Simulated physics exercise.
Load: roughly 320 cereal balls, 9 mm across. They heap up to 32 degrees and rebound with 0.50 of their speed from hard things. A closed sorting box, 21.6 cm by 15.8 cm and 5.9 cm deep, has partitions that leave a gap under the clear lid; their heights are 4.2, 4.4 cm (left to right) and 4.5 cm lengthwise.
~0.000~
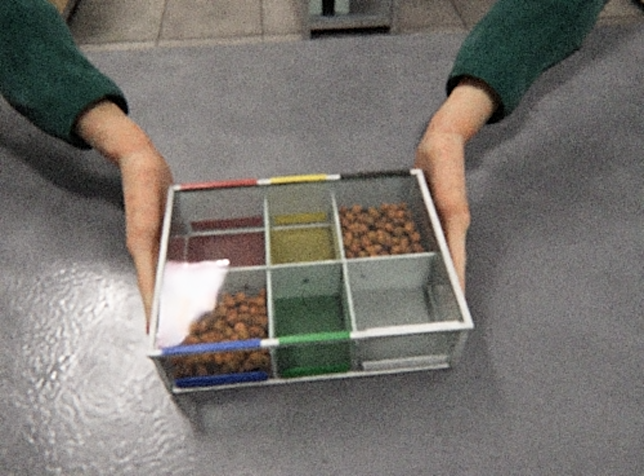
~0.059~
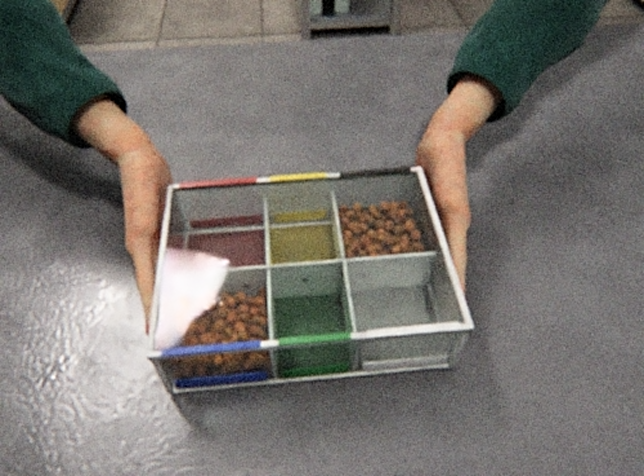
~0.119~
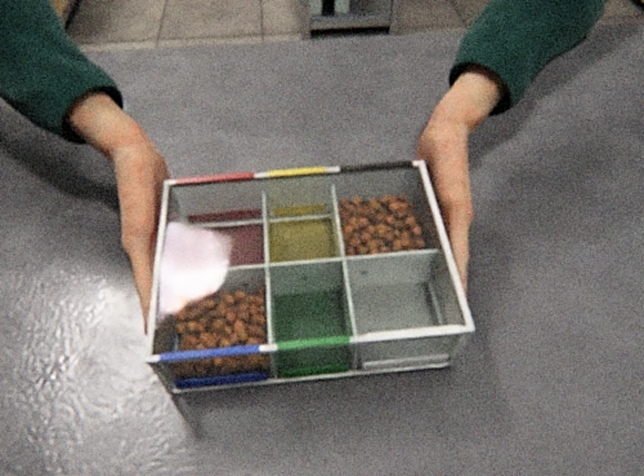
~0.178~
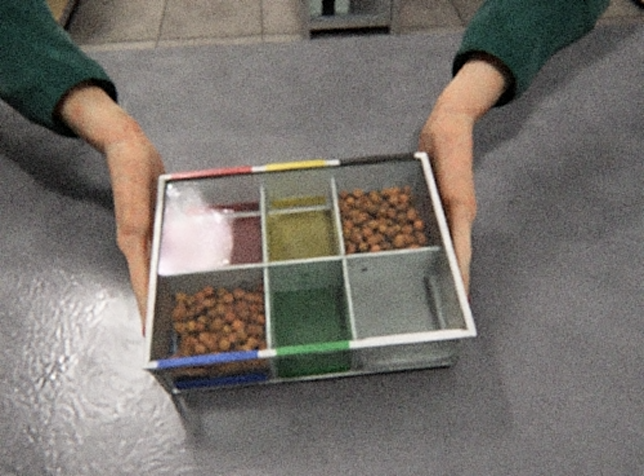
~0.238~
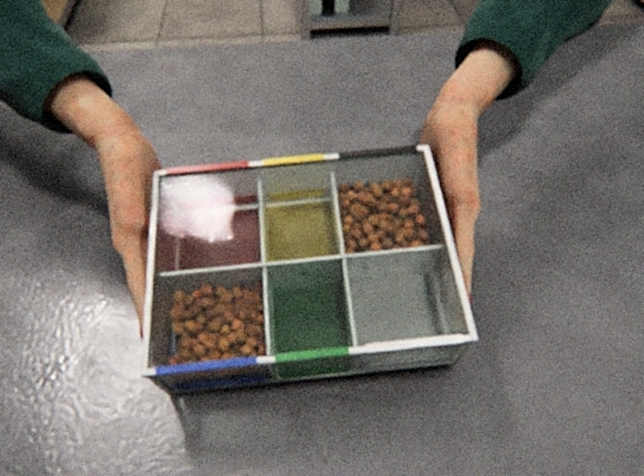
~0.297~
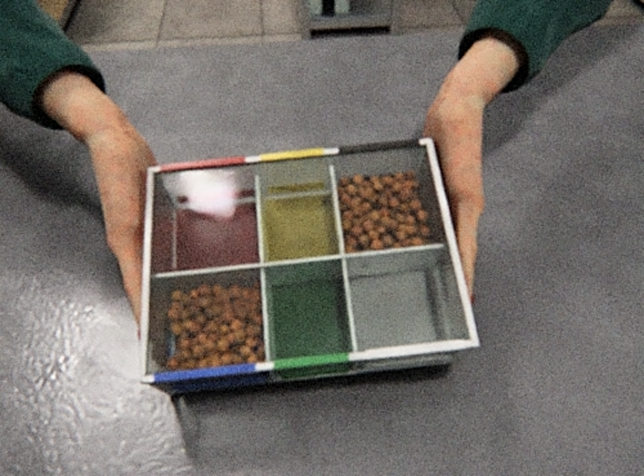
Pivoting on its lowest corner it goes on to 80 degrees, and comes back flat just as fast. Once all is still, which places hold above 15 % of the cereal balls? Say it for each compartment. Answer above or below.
Red below, blue above, green below, yellow below, white below, black above.
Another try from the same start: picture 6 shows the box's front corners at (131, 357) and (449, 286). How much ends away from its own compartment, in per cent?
It would be near 5 per cent.
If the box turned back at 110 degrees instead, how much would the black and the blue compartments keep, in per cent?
In that case black 45; blue 40.
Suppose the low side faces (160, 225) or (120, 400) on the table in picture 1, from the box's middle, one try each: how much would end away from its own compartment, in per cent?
Some 5 and 10 per cent.
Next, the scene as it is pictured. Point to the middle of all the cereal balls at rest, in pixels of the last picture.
At about (351, 290).
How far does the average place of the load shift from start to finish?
About 2.5 cm.
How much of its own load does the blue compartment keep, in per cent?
Some 100 per cent.
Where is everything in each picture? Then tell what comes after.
In the first picture, box tilt 0 degrees, front corners at (154, 352) and (465, 324); blue 40 %, black 60 %.
In the second picture, box tilt 1 degrees, front corners at (153, 353) and (466, 325).
In the third picture, box tilt 4 degrees, front corners at (152, 357) and (467, 328), lowest corner left front.
In the fourth picture, box tilt 8 degrees, front corners at (150, 364) and (468, 331), lowest corner left front.
In the fifth picture, box tilt 12 degrees, front corners at (148, 370) and (470, 336), lowest corner left front.
In the sixth picture, box tilt 16 degrees, front corners at (146, 377) and (471, 341), lowest corner left front; blue 40 %, black 60 %. The box's pace is about 70 degrees a second.
After 1.31 s, tilt 80 degrees; blue 40 %, white 5 %, black 50 %.
After 1.98 s, tilt 35 degrees; blue 40 %, white 5 %, black 50 %.
After 2.69 s, tilt 0 degrees; blue 40 %, white 5 %, black 50 %.
In the end, at 3.2 s, red 0 %, blue 40 %, green 0 %, yellow 0 %, white 5 %, black 50 %.
